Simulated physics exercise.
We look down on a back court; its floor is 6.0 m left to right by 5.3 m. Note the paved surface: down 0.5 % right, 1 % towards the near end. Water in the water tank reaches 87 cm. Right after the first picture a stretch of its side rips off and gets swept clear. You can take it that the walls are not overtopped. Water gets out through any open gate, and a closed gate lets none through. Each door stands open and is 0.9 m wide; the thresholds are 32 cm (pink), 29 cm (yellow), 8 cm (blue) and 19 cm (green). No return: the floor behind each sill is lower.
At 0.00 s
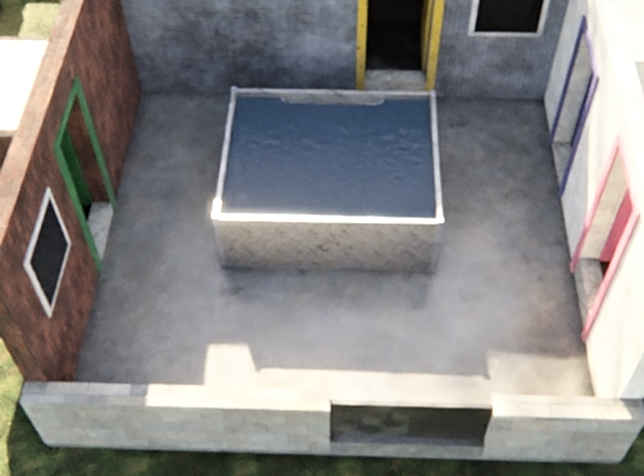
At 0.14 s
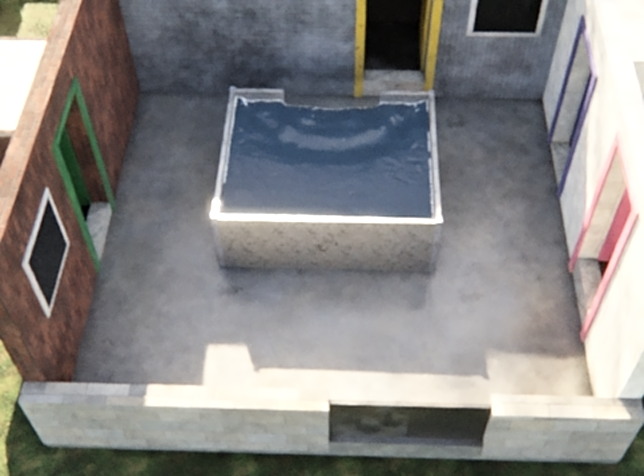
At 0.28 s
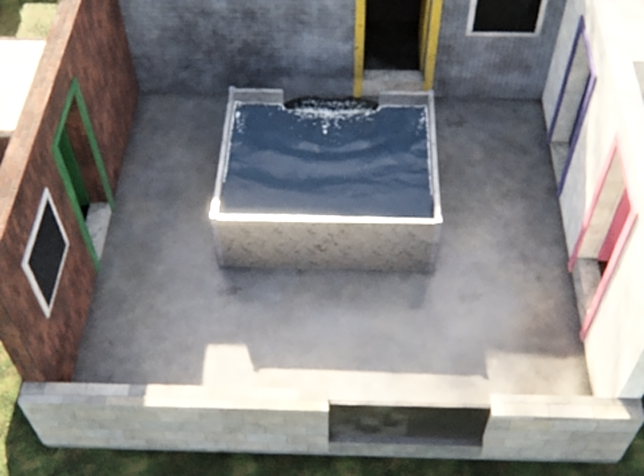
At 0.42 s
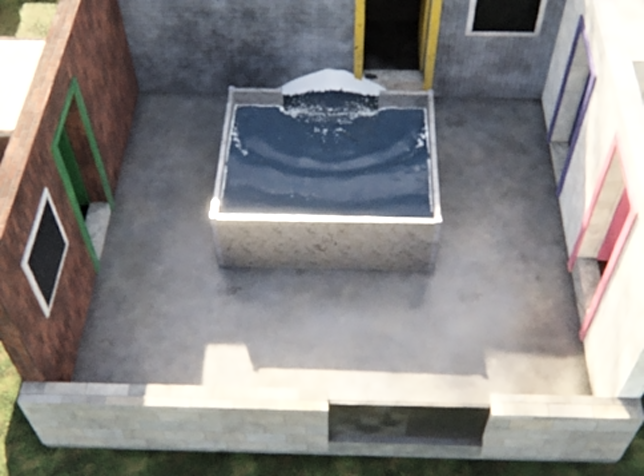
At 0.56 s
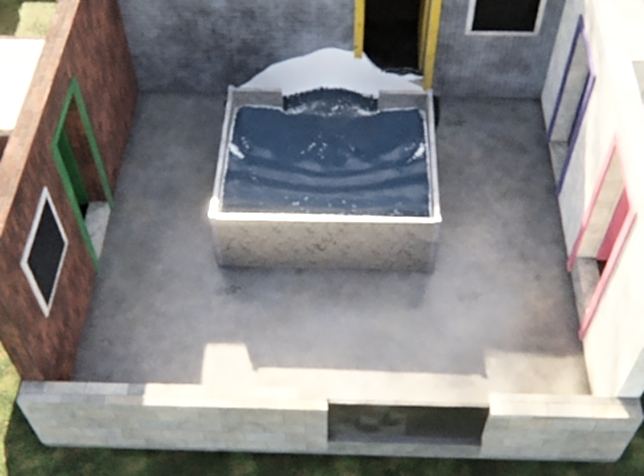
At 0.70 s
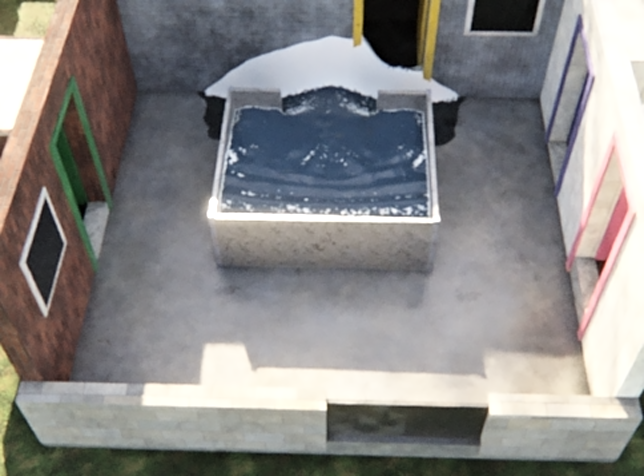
Water in a pale stone tank dips and ripples as a stretch of the far wall gives way, in a paved grey courtyard seen from above. A green-framed doorway stands in the brick wall at left, a yellow one at the back, purple and pink ones at right. Foaming water pours through the gap and spreads behind the tank toward both sides, while the view stays practically still.
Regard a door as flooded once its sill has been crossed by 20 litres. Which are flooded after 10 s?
At the pink door the total will be lower than the limit. At the yellow door the total will be higher than the limit. At the blue door the total will be higher than the limit. At the green door the total will be lower than the limit.
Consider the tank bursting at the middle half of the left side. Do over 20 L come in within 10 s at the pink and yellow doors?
Compared with the limit, pink is lower and yellow is lower.
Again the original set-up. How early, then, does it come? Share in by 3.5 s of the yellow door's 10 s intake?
By that time, around 95 per cent.
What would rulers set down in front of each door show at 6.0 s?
You'd see pink at 7 cm, yellow at 18 cm, blue at 16 cm and green at 9 cm.
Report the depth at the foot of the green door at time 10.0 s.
The depth there is near 12.0 cm.
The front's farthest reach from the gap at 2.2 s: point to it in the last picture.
Somewhere about (82, 331).
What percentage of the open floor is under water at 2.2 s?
Near 40 per cent is wet.
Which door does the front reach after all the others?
Door: Pink.
After 1.4 s water covers 25 % of the floor and is deepest (67 cm) near (331, 97); pink door not reached, yellow door 43 cm at the sill, 46 L in, blue door 8 cm at the sill, 0 L in, green door not reached.
After 2.2 s water covers 40 % of the floor and is deepest (52 cm) near (331, 97); pink door not reached, yellow door 37 cm at the sill, 103 L in, blue door 24 cm at the sill, 50 L in, green door 12 cm at the sill, 0 L in.
After 3.5 s water covers 80 % of the floor and is deepest (40 cm) near (319, 97); pink door 8 cm at the sill, 0 L in, yellow door 29 cm at the sill, 126 L in, blue door 22 cm at the sill, 164 L in, green door 11 cm at the sill, 0 L in.
After 6.0 s water covers 95 % of the floor and is deepest (26 cm) near (511, 426); pink door 7 cm at the sill, 0 L in, yellow door 18 cm at the sill, 131 L in, blue door 16 cm at the sill, 285 L in, green door 9 cm at the sill, 0 L in.
After 10.0 s water covers 100 % of the floor and is deepest (24 cm) near (318, 421); pink door 16 cm at the sill, 0 L in, yellow door 10 cm at the sill, 131 L in, blue door 15 cm at the sill, 348 L in, green door 12 cm at the sill, 0 L in.
